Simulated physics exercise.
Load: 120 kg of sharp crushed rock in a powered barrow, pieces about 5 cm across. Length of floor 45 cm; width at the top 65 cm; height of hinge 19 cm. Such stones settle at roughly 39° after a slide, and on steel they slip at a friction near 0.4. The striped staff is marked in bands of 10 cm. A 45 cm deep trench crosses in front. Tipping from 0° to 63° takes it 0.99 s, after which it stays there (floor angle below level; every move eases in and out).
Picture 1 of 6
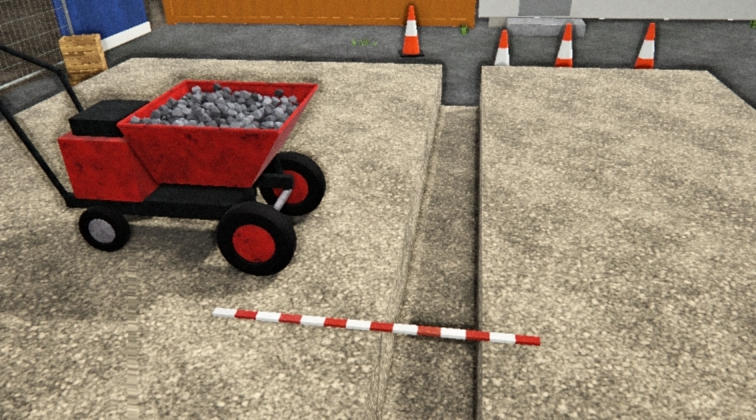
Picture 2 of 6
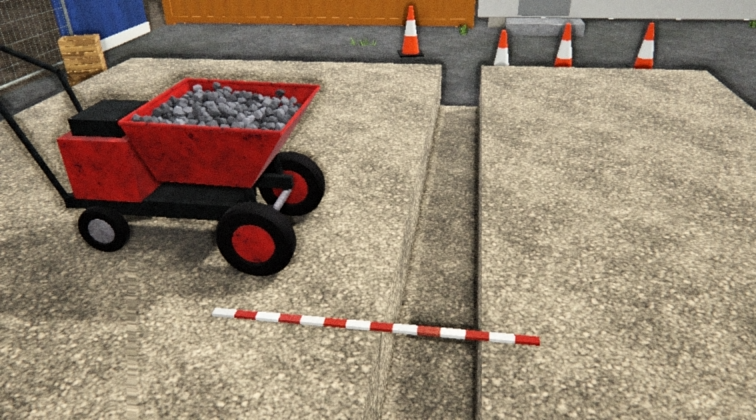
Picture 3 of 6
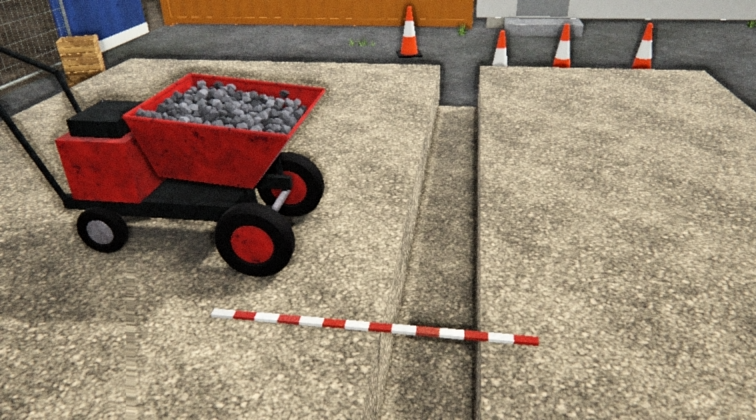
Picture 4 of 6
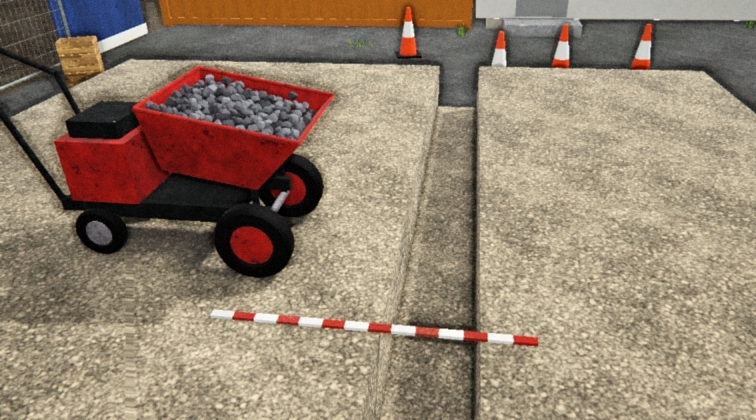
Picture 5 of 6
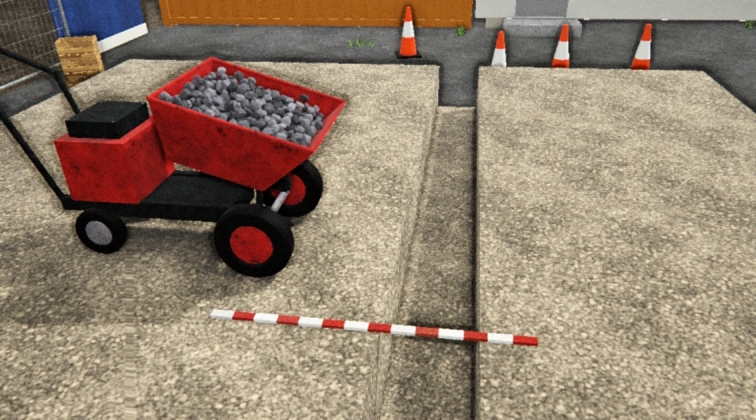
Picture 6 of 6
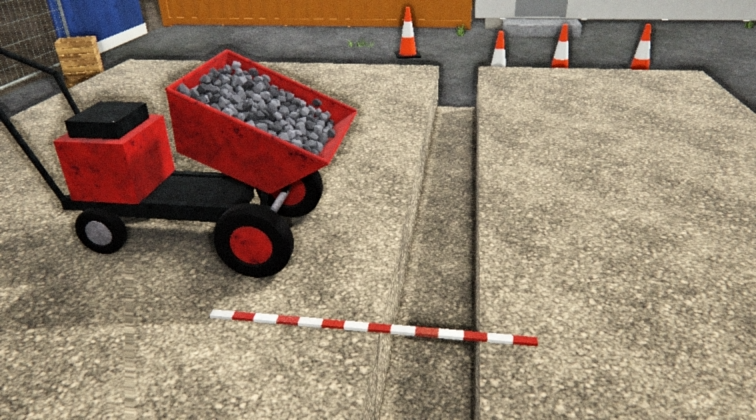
A small red and black wheeled cart stands at the left on a pale, gritty slab in an outdoor yard, seen from slightly above by a still camera. Grey stones fill its red tray, a narrow trench runs beside it with a red and white striped pole across, and orange and white cones stand behind. The tray tilts gradually, its rear rising and its front dipping rightward, while the wheels stay put.
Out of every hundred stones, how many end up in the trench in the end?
Around 38 in every hundred.
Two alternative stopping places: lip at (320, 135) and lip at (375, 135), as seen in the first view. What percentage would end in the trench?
First place roughly 40%, second roughly 10%.
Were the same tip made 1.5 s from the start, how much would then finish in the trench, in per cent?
With that change, it comes to around 30 per cent.
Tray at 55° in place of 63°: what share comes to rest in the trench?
Roughly 20 per cent would end in the trench.
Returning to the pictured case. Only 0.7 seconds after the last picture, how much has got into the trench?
About 10%.
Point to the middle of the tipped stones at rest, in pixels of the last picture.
Somewhere around (443, 324) in the last picture.
Then, 0.3 s after the last picture the floor is at 53°, 100 % in the tray; the foremost stones are at (362, 181).
Then, 0.7 s after the last picture the floor is at 63°, 88 % in the tray, 1 % short of the trench, 11 % in the trench; the foremost stones are at (439, 285).
Then, 1.0 s after the last picture the floor is at 63°, 70 % in the tray, 1 % short of the trench, 28 % in the trench; the foremost stones are at (474, 310).
Then, 3.0 s after the last picture the floor is at 63°, 62 % in the tray, 38 % in the trench; the foremost stones are at (477, 309).
